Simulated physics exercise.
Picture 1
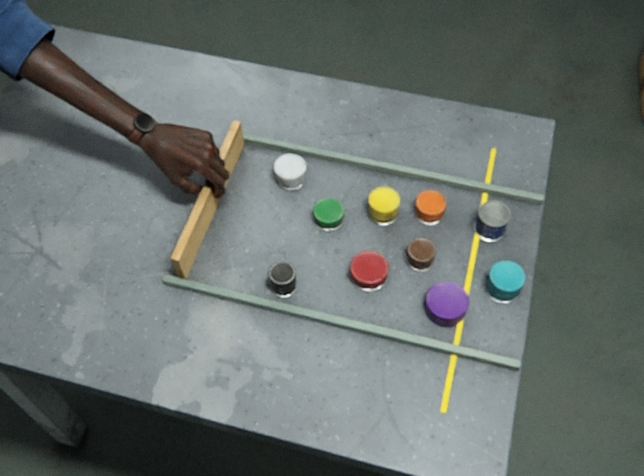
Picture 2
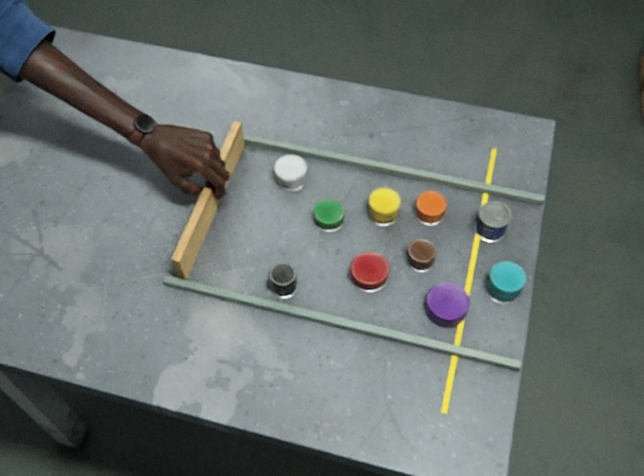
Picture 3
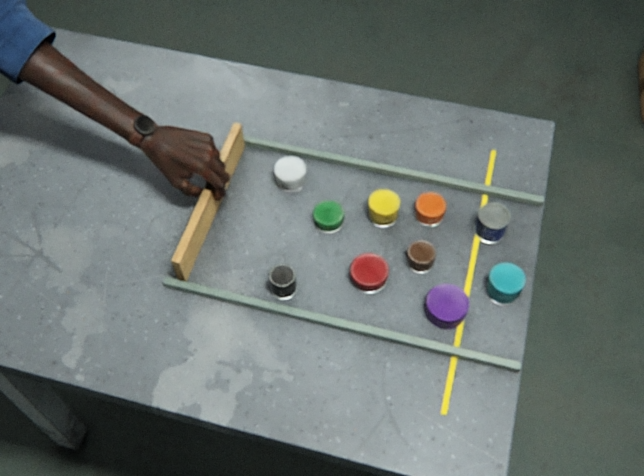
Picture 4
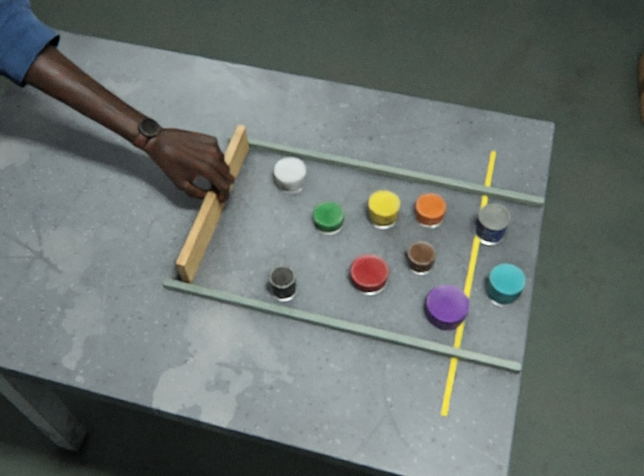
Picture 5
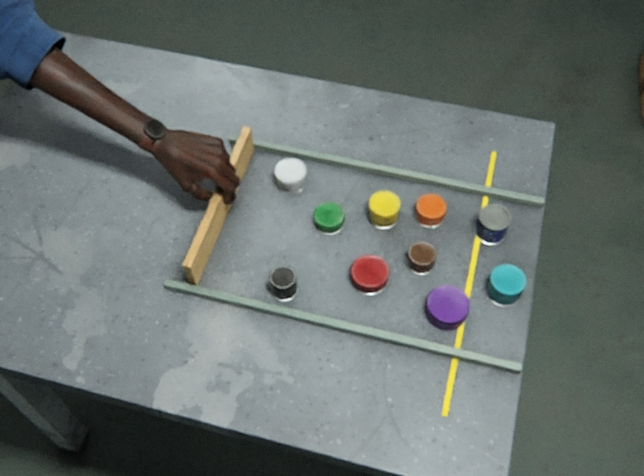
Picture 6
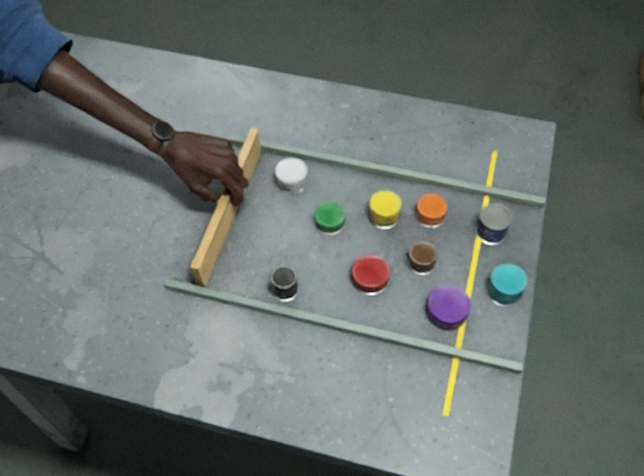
A grey, stained tabletop with its right edge in view is seen from above at a slight tilt, above a dark floor. Between two pale green rails sit small tubs and pots in white, green, yellow, orange, red, brown and black, with purple, blue and turquoise ones near a yellow tape line at right. A hand holding a wooden board at left keeps still, then slides it slightly rightward, while the containers stay put.
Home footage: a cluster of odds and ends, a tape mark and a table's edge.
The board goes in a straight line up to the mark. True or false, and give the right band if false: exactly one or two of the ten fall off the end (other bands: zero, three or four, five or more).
True.
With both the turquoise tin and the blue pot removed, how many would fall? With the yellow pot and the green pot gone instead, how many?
Count of fallen: 0 / 1.
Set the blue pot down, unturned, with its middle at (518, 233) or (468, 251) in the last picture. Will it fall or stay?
In the two tries the blue pot ends up below and is not knocked off, in that order.
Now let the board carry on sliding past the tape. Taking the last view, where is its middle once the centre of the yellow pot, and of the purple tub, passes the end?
Roughly (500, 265); for the second one, roughly (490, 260).
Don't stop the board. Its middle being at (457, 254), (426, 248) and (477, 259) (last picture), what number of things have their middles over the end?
Going through the three places, I get 0, 0 and 1.
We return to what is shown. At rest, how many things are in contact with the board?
Tally at the end: 4.
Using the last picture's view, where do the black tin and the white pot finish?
Final positions - black tin around (476, 333), white pot around (500, 213).
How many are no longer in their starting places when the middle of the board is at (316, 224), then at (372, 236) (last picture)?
By the first moment it's 3, by the second it's 6.
A little later, none off yet; turquoise tin at rest near (507, 285); blue pot at rest near (493, 225); purple tub at rest near (448, 308).
Next, none off yet; turquoise tin at rest near (507, 285); blue pot shifted a little near (503, 227); purple tub shifted about its own width near (472, 319).
When it is over, the number that fall off is one or two; down, blue pot.
